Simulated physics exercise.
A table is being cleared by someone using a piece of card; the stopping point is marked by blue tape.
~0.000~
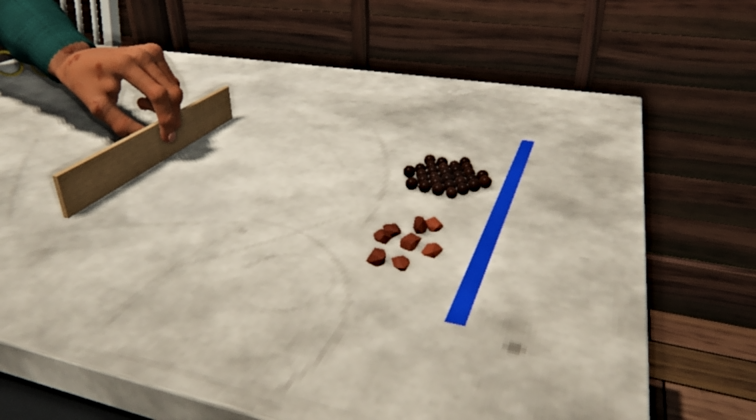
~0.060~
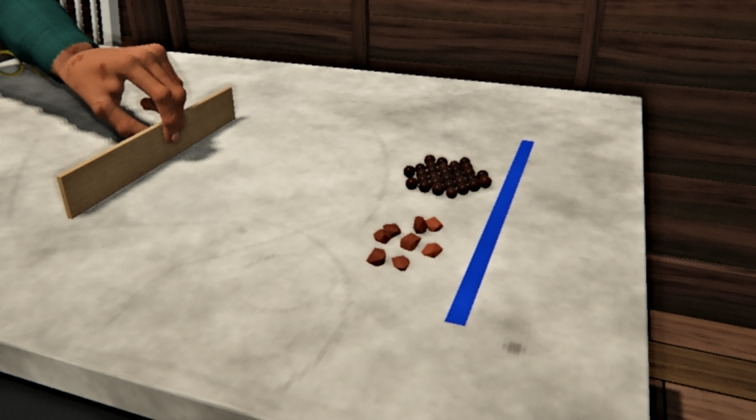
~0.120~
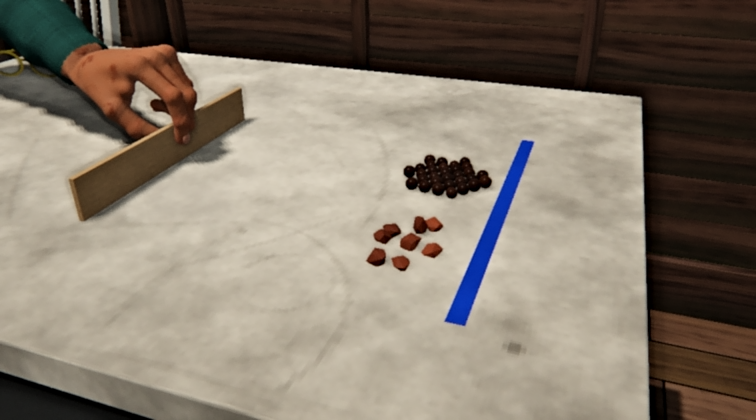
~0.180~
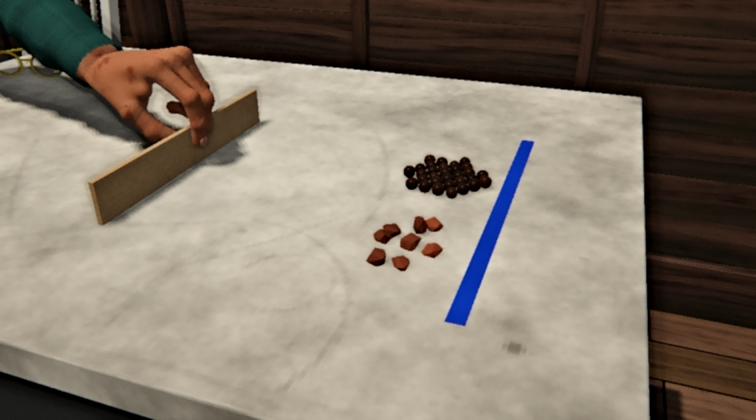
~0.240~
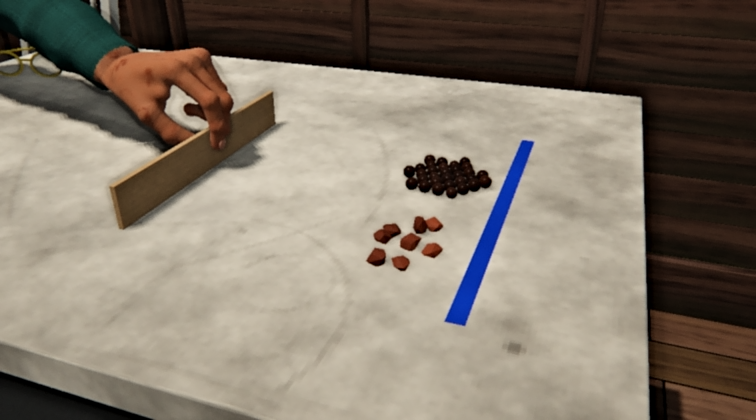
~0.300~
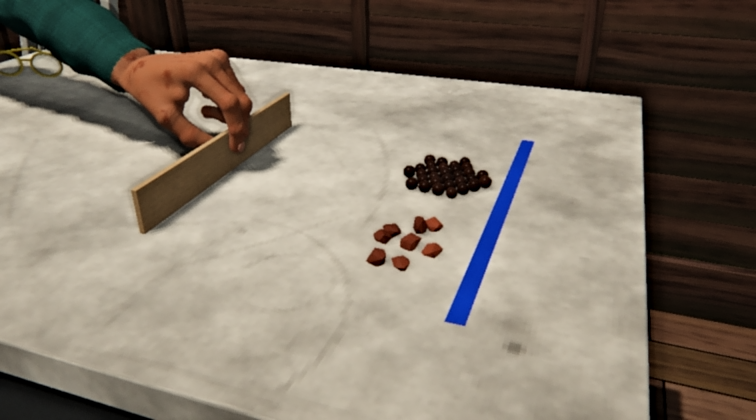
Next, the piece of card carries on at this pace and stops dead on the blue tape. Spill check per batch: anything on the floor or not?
Nearer batch - none on the floor; farther batch - some on the floor.
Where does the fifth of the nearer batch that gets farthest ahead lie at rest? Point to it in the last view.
Centre close to (537, 274) px.
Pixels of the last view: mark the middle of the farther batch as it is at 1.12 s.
Roughly (552, 194).
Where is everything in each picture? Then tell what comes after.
In the first frame, piece of card at (76, 187), at rest; blue tape at (526, 147), well back from the edge; edge at (646, 237); nearer batch at (411, 242), a few bits of crushed brick; farther batch at (446, 174), some chocolate balls.
In the second frame, piece of card at (80, 188); farther batch at (446, 174).
In the third frame, piece of card at (91, 190); nearer batch at (411, 242).
In the fourth frame, piece of card at (110, 193); farther batch at (446, 174).
In the fifth frame, piece of card at (131, 197); nearer batch at (411, 242).
In the sixth frame, piece of card at (152, 201); blue tape at (526, 147); edge at (646, 237); nearer batch at (411, 242); farther batch at (446, 174).
Around 0.70 s, piece of card still moving, near (364, 152); nearer batch all on the table, its front near (432, 251); farther batch all on the table, its front near (485, 182).
Around 1.12 s, piece of card stopped at the blue tape; nearer batch all on the table, its front near (538, 263); farther batch all on the table, its front near (608, 224).
Around 1.40 s, piece of card stopped at the blue tape; nearer batch all on the table, its front near (545, 264); farther batch about a quarter over the edge.
Finally (1.8 s), piece of card stopped at the blue tape; nearer batch all on the table, its front near (545, 264); farther batch all over the edge.
